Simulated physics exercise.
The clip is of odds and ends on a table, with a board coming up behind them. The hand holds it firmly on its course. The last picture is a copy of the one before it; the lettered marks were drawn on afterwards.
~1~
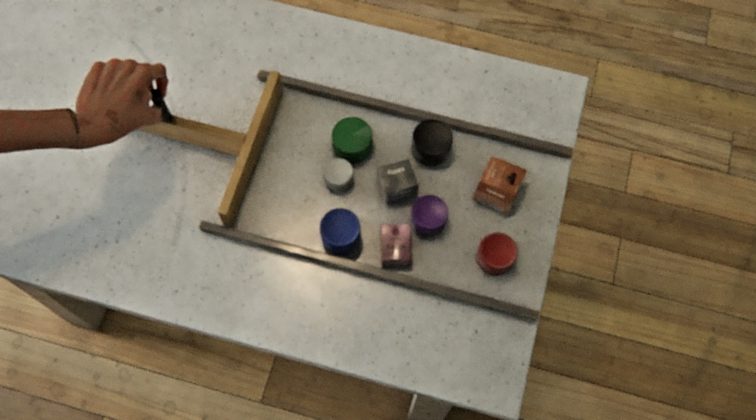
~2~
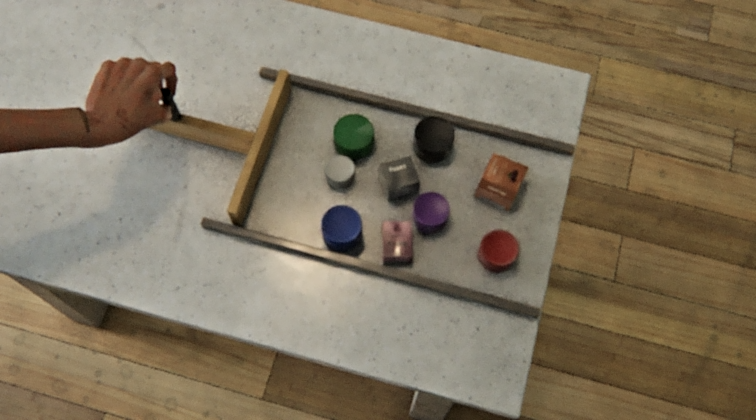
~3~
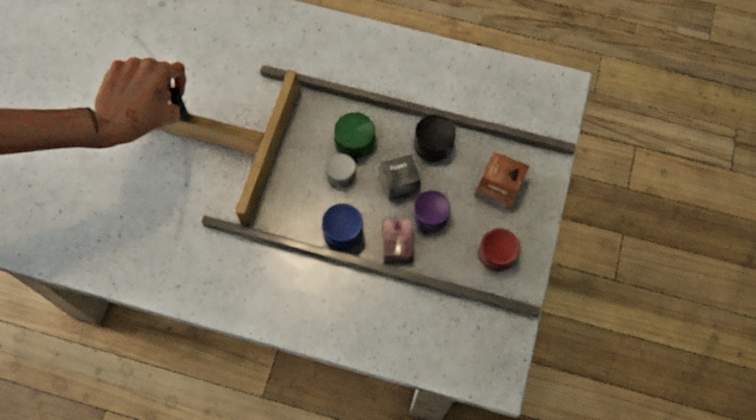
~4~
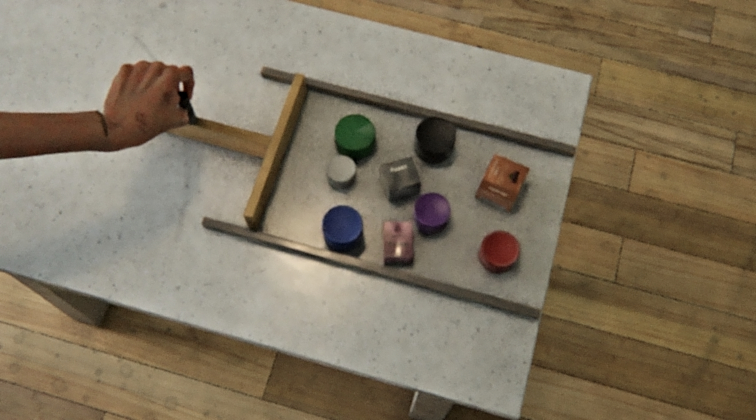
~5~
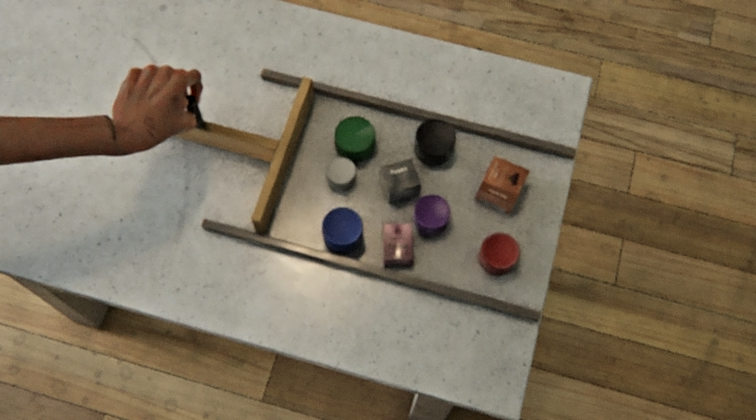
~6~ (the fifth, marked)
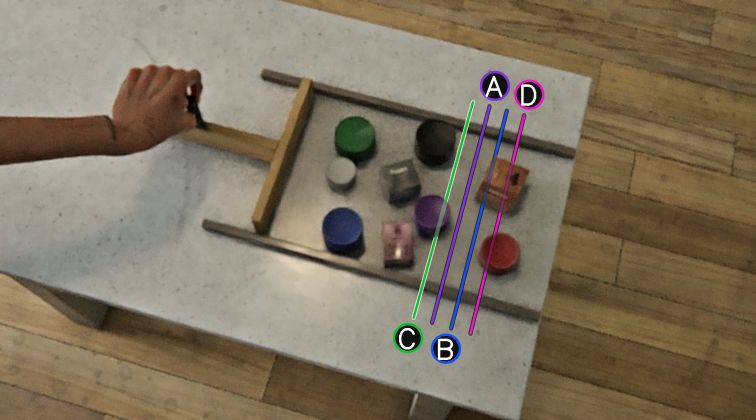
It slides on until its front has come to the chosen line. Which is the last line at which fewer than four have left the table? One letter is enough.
It can go as far as D.
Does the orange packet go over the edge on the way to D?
By then, yes.
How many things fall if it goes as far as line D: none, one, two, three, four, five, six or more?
In all, two.
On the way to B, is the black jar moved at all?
Yes.
On the marked copy, A at (462, 209); B at (481, 214); C at (445, 204); D at (499, 218).
Taking D. A third of the way, board (360, 167); blue tub (366, 237); pink box (401, 245).
Two thirds of the way, board (437, 187); red jar (516, 257); orange packet (515, 191).
When it is over, board (499, 204); orange packet over the edge; red jar over the edge; two fallen.
As for the rest, A is within the limit but short; B is within the limit but short; C is within the limit but short.
